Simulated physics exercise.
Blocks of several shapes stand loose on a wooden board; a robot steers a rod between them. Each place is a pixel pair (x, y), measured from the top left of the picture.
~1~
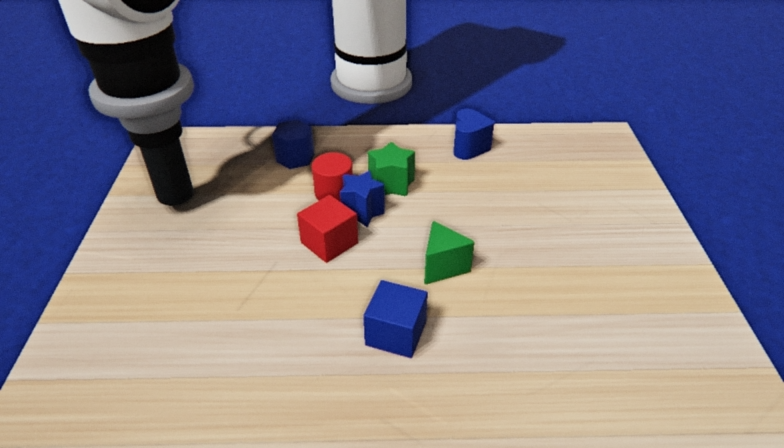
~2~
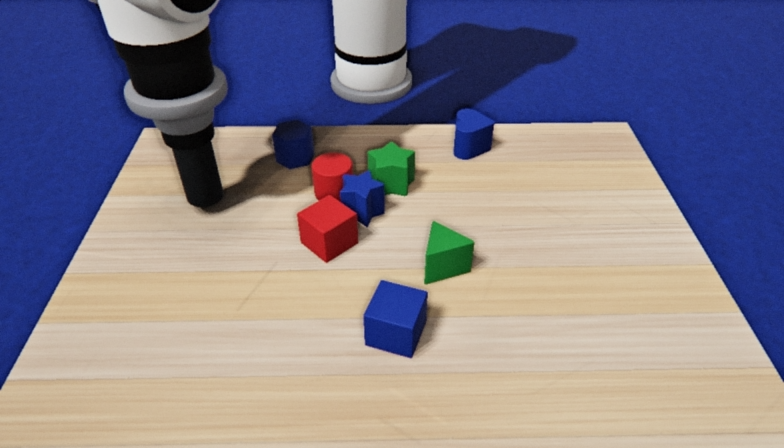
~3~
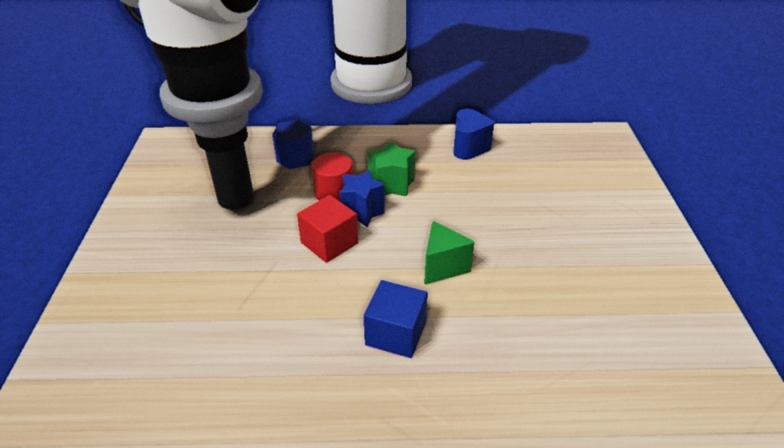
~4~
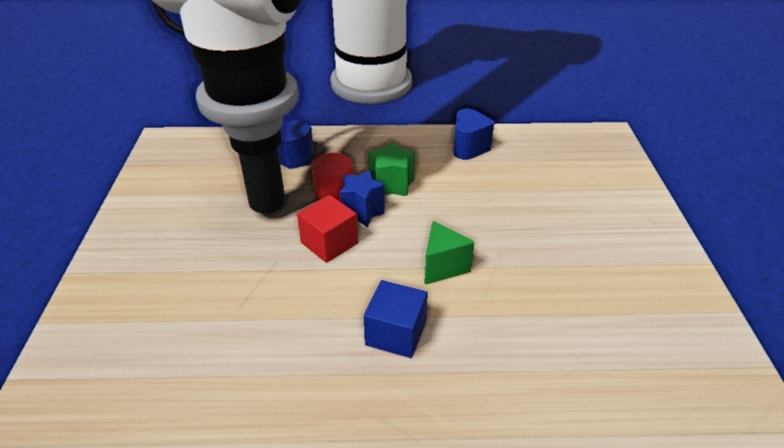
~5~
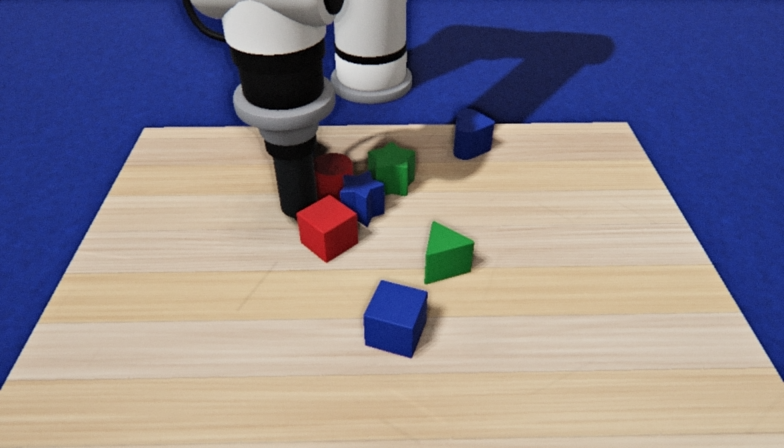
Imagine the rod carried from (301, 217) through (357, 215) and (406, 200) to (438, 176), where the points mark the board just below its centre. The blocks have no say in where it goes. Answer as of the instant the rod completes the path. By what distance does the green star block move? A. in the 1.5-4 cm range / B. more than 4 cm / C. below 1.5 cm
Answer: A.
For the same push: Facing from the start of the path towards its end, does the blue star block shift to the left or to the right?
It shifts rightward.
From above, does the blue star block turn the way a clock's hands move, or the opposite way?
With the clock.
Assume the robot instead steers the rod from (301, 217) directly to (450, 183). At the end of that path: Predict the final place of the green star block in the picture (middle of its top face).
So, by the moment the path ends, you'll find the top centre of the green star block at (418, 139).
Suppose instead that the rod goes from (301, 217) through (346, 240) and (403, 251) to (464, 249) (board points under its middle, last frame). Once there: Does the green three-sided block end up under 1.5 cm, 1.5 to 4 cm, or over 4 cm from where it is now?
Moves 1.5 to 4 cm.
The first path, step by step. One third of the way, rod at (356, 205); red four-sided block at (335, 215), turned 30° clockwise; blue star block at (389, 181), turned 15° anticlockwise.
Two thirds of the way, rod at (406, 190); red four-sided block at (335, 215), turned 30° clockwise; blue star block at (440, 170); green star block at (396, 151), turned 15° anticlockwise.
At the end, rod at (439, 166); red four-sided block at (335, 215), turned 30° clockwise; red cylinder not moved; blue star block at (462, 164), turned 45° clockwise; green star block at (400, 144), turned 60° anticlockwise.
